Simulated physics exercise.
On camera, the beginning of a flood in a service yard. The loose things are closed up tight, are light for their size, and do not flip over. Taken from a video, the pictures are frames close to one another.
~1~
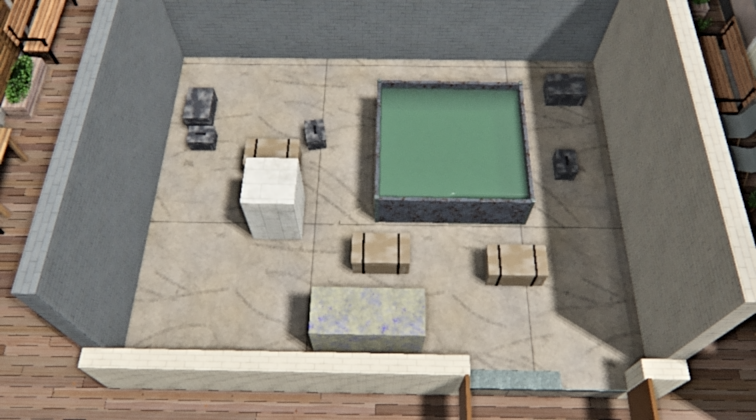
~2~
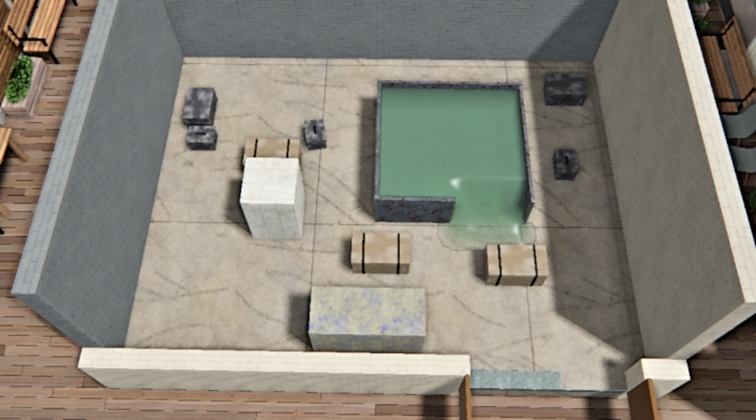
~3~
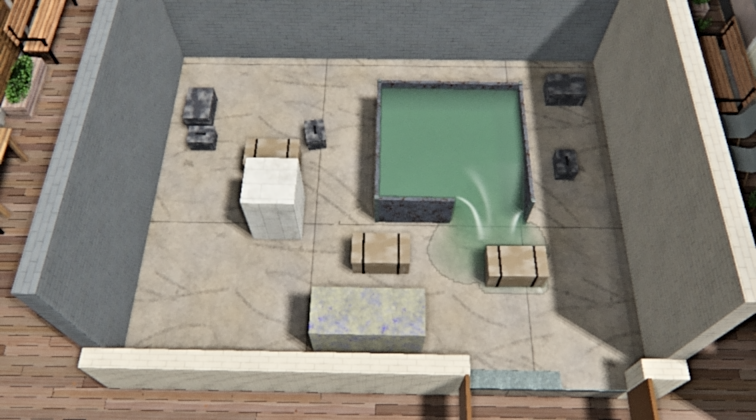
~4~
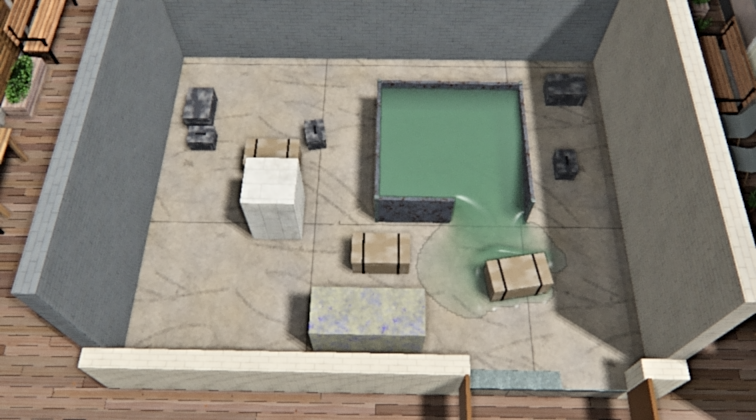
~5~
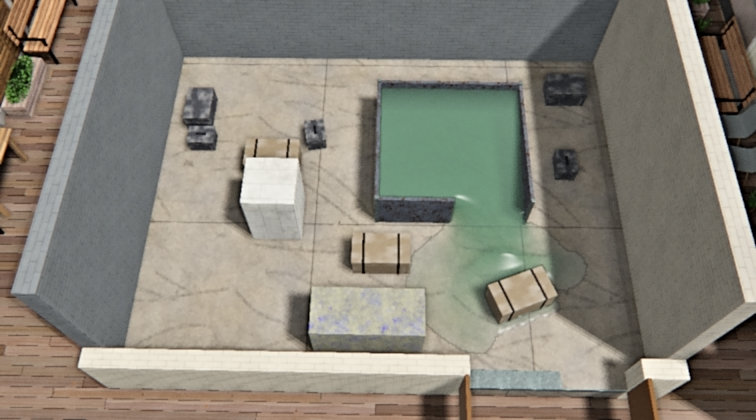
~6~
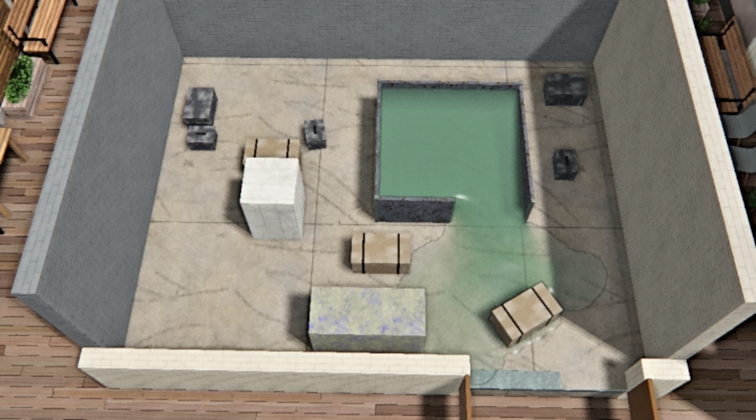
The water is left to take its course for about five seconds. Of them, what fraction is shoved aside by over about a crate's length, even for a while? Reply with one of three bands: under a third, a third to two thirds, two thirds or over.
Under a third.
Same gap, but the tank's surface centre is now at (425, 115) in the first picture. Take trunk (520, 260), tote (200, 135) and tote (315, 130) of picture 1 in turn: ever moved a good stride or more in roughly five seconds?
Object by object, in turn: Travelled a good distance, lingered near its place, lingered near its place.
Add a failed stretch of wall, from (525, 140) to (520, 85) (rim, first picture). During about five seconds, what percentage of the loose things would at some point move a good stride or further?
My estimate is some 20 per cent of them.
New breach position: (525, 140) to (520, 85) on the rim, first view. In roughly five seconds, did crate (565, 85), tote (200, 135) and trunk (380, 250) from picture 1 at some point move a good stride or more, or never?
First over the mark, then below the mark, then below the mark.
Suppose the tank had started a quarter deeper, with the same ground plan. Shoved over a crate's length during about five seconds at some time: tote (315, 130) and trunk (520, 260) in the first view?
Below that mark, over that mark.
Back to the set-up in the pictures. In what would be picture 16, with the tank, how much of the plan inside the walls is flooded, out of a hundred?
I'd say around 35 in a hundred.
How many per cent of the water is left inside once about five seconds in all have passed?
Close to 58 per cent.
A moment on, 1 of 8 are well off their spots; 0 afloat.
Next, 1 of 8 are well off their spots; 0 afloat.
Later, 1 of 8 are well off their spots; 0 afloat.
In the end, 1 of 8 are well off their spots, and 1 have been at some point; 0 afloat.
